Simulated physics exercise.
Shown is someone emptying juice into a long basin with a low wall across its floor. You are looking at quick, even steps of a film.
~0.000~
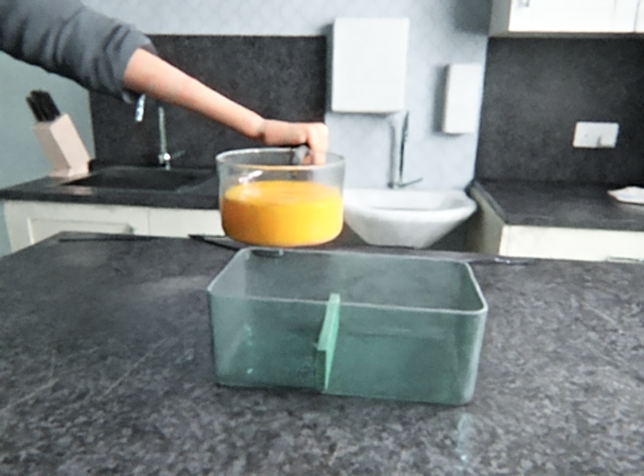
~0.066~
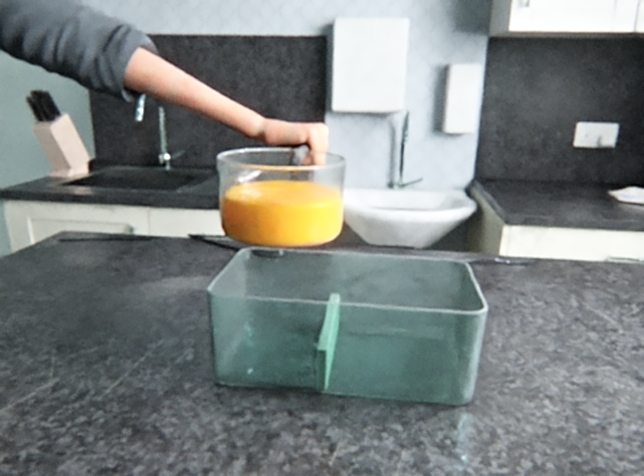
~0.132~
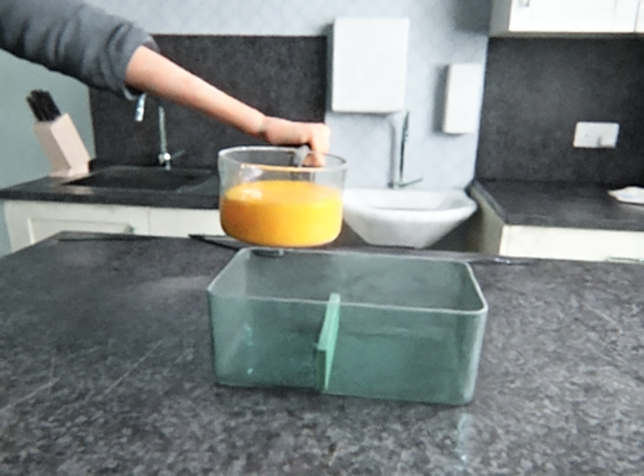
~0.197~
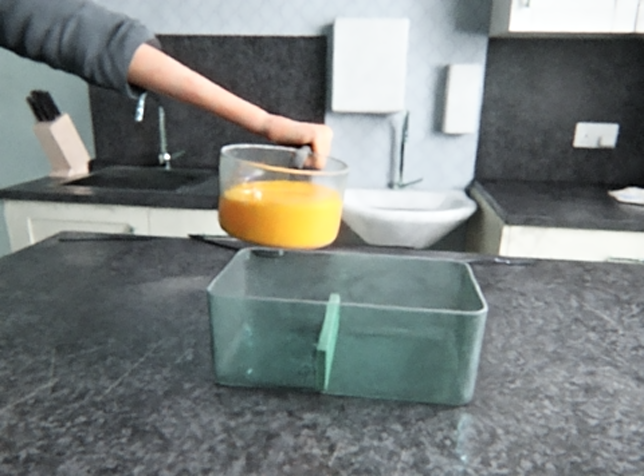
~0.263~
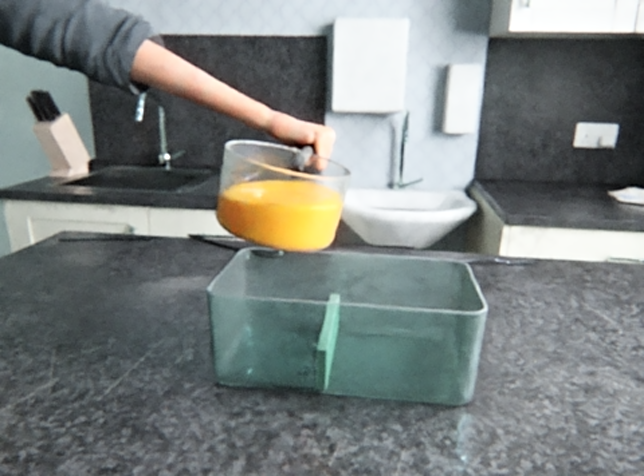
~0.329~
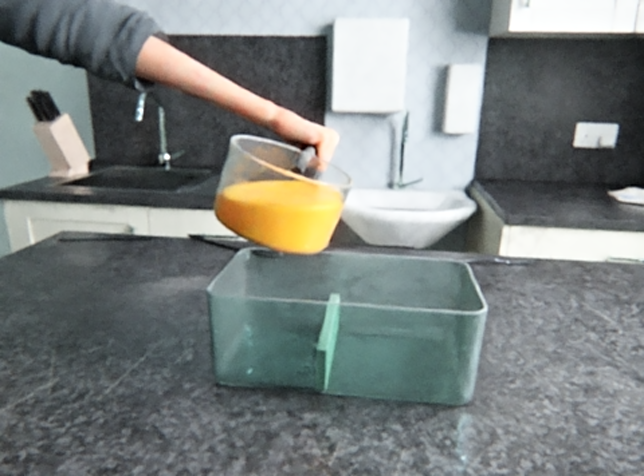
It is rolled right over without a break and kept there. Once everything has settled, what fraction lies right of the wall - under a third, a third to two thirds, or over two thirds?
Over two thirds lies right of the wall.
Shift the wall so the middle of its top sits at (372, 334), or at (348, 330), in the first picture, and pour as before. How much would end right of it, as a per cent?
First try close to 50 percent, second try close to 80 percent.
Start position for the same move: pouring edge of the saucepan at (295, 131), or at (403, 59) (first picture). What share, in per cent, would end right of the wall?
Roughly 55 % and 80 %.
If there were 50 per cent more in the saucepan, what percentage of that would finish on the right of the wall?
95 %.
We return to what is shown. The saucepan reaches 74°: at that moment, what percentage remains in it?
Some 65 in a hundred has yet to spill out.
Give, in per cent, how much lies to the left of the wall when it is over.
Something like 0 per cent, roughly.
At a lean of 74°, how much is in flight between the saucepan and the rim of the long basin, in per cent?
About 25 per cent.
A moment on, the saucepan is tipped part way and 66 per cent is still to pour, 0 is left of the wall and 11 right of it.
Next, the saucepan is tipped right over and 15 per cent is still to pour, 2 is left of the wall and 77 right of it.
Then the saucepan is tipped right over and 1 per cent is still to pour, 2 is left of the wall and 97 right of it.
Later the saucepan is tipped right over and 0 per cent is still to pour, 1 is left of the wall and 98 right of it.
At rest 1 per cent lies left of the wall, 98 right of it and 0 outside.
